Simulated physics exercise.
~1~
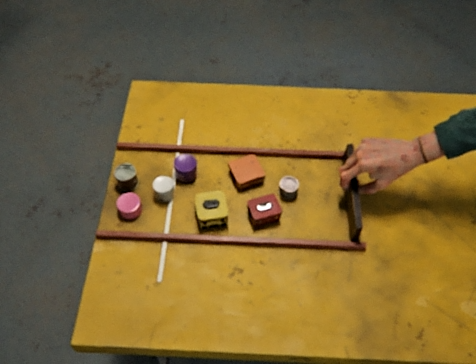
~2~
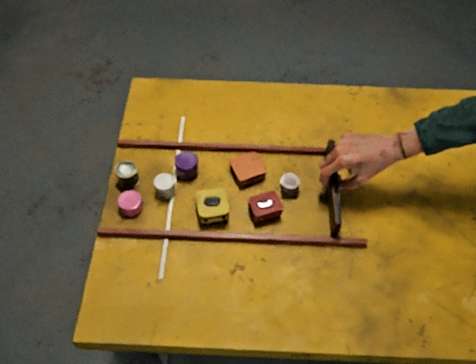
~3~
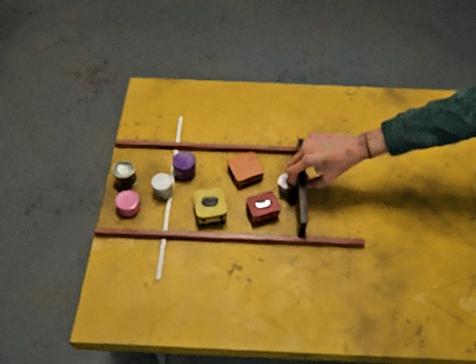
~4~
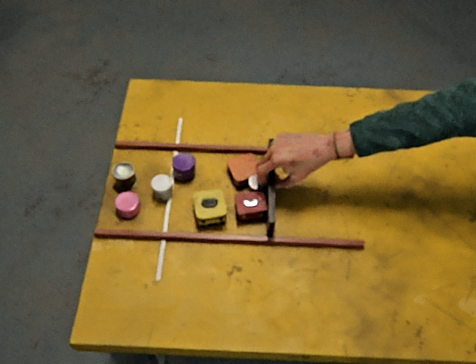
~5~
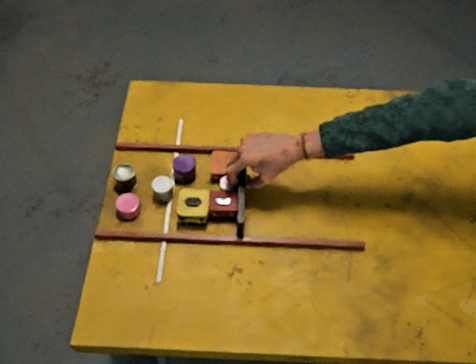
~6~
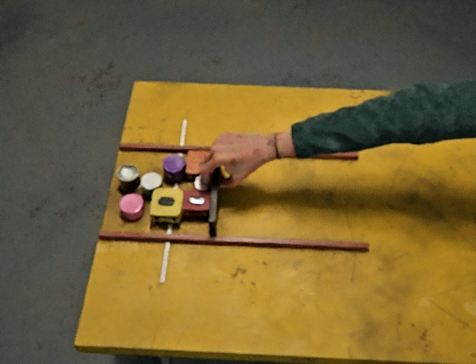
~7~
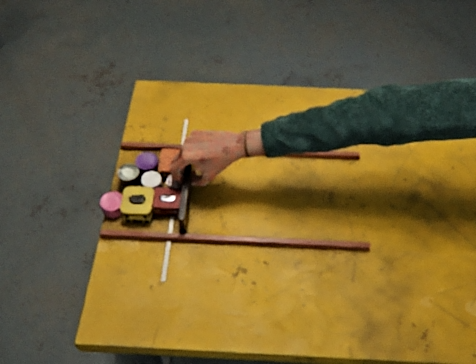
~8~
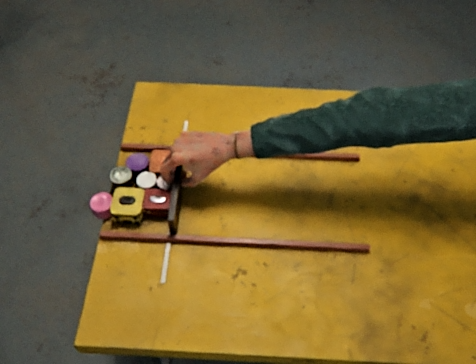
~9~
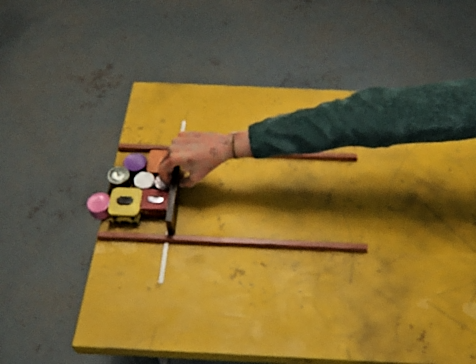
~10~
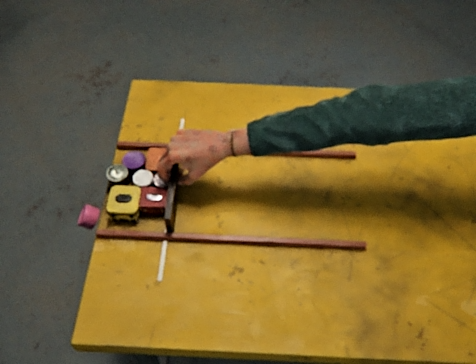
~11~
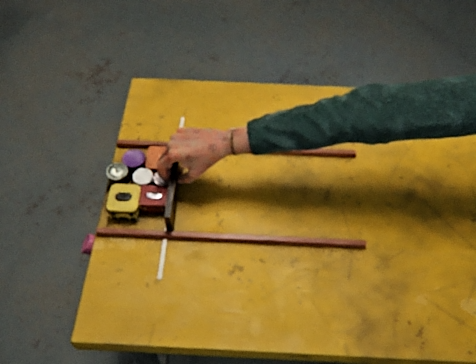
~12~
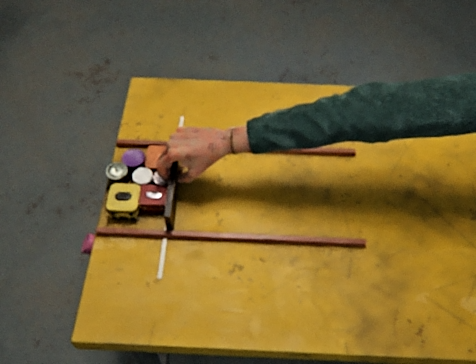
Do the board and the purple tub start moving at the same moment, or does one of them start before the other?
The board starts moving first, pushed left by the hand. The purple tub stays still until later, when the bunched objects close in on it.
On a yellow table between two reddish rails, a hand slides an upright board left, bunching small cases, tins and tubs toward the table's end. The board stops at the white tape, and the pink lid goes over the left edge while the others stay on the table.
